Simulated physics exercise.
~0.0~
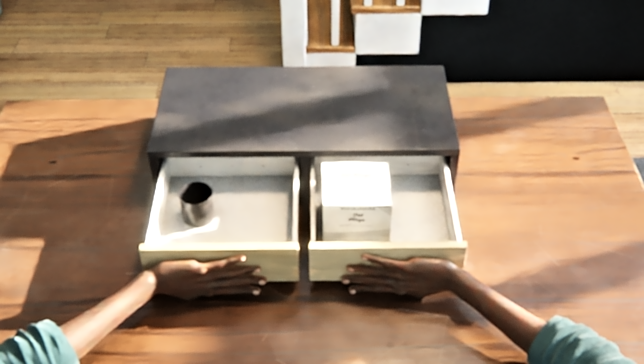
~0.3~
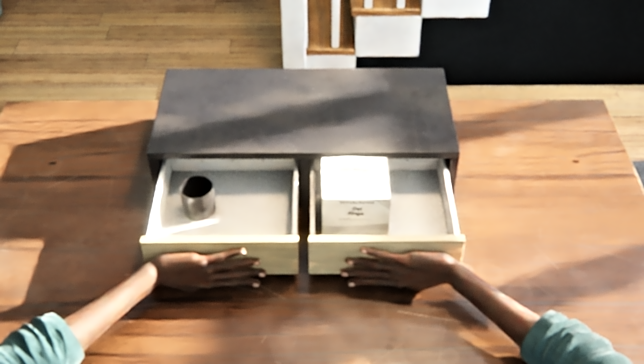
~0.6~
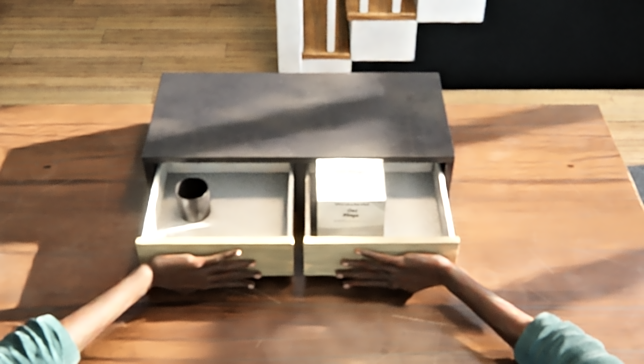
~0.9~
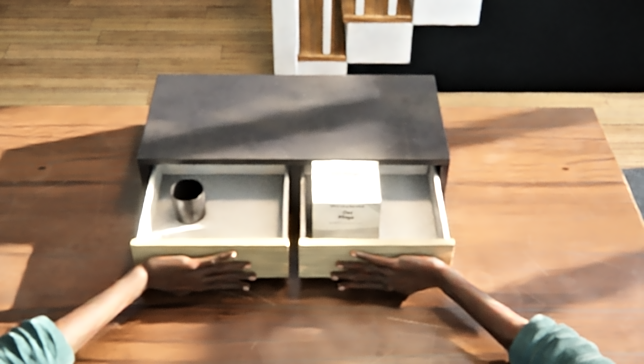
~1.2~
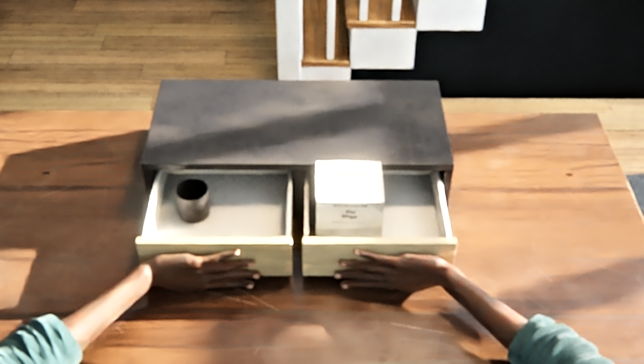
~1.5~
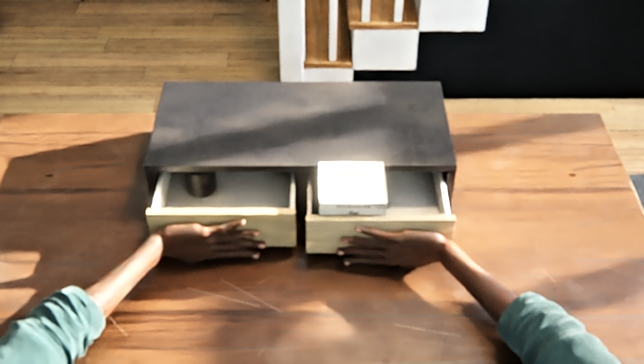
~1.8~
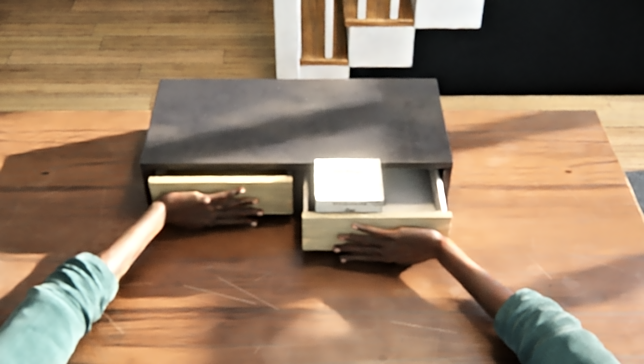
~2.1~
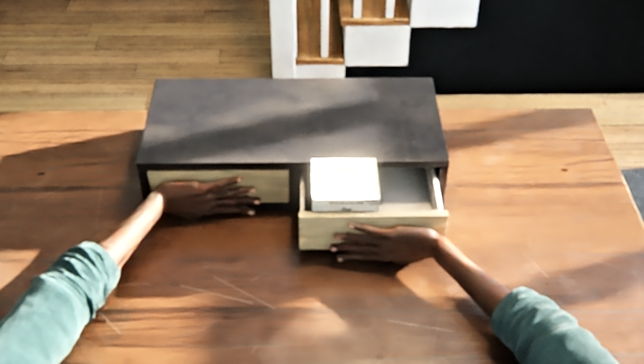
The footage shows two open drawers in a dark chest, the left holding a black beaker and the right a white box, as two hands push them inwards together. The left drawer slides fully shut, while the right stops partway and stays ajar with the box still visible.
